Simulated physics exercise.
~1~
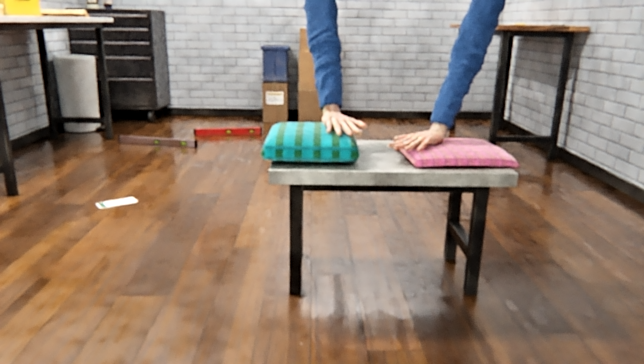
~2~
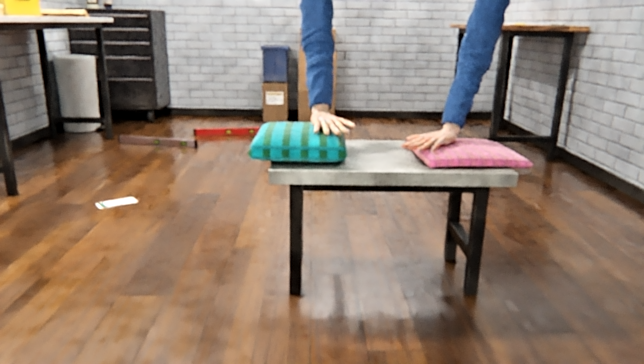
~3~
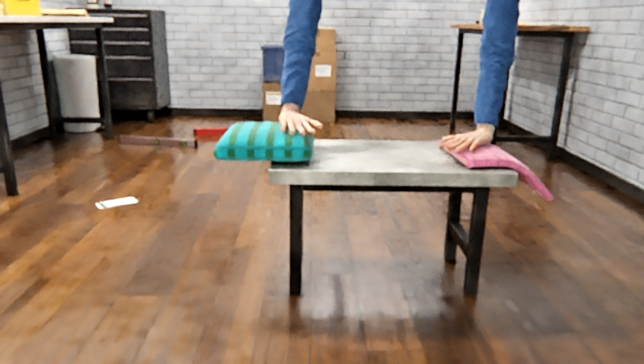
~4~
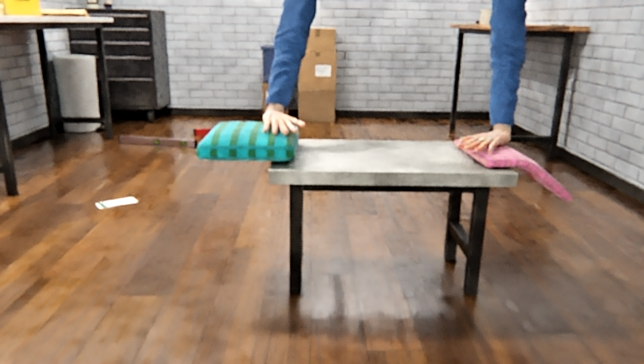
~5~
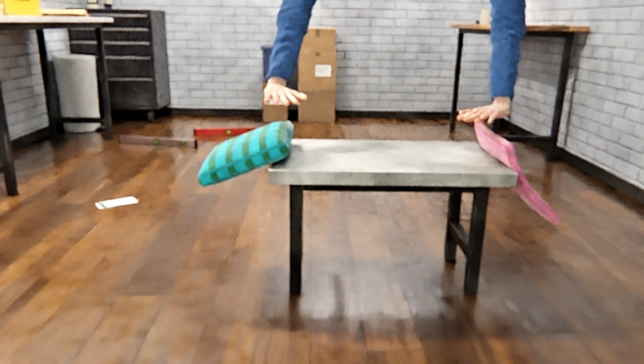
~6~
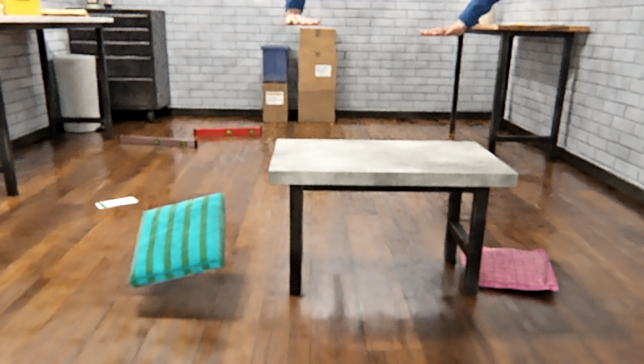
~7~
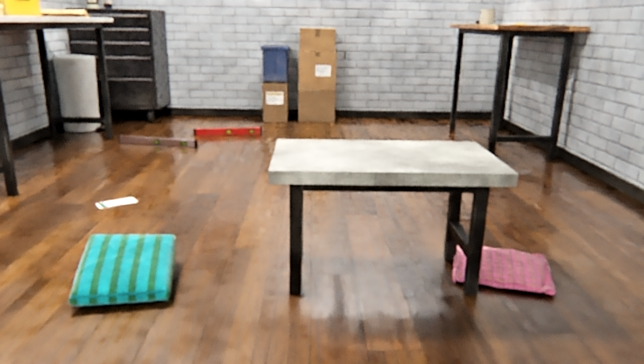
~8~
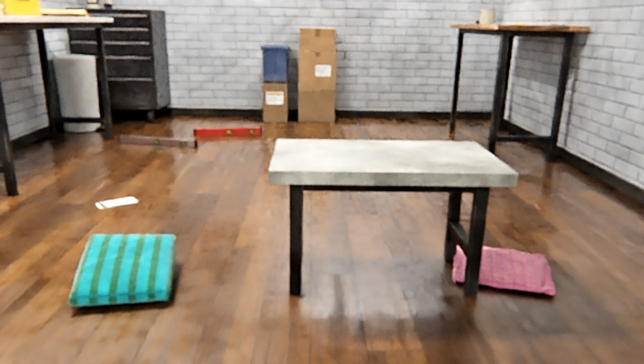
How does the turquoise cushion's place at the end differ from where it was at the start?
At the start the turquoise cushion is on the left end of the bench top under a hand. At the end it lies on the floor to the left of the bench.
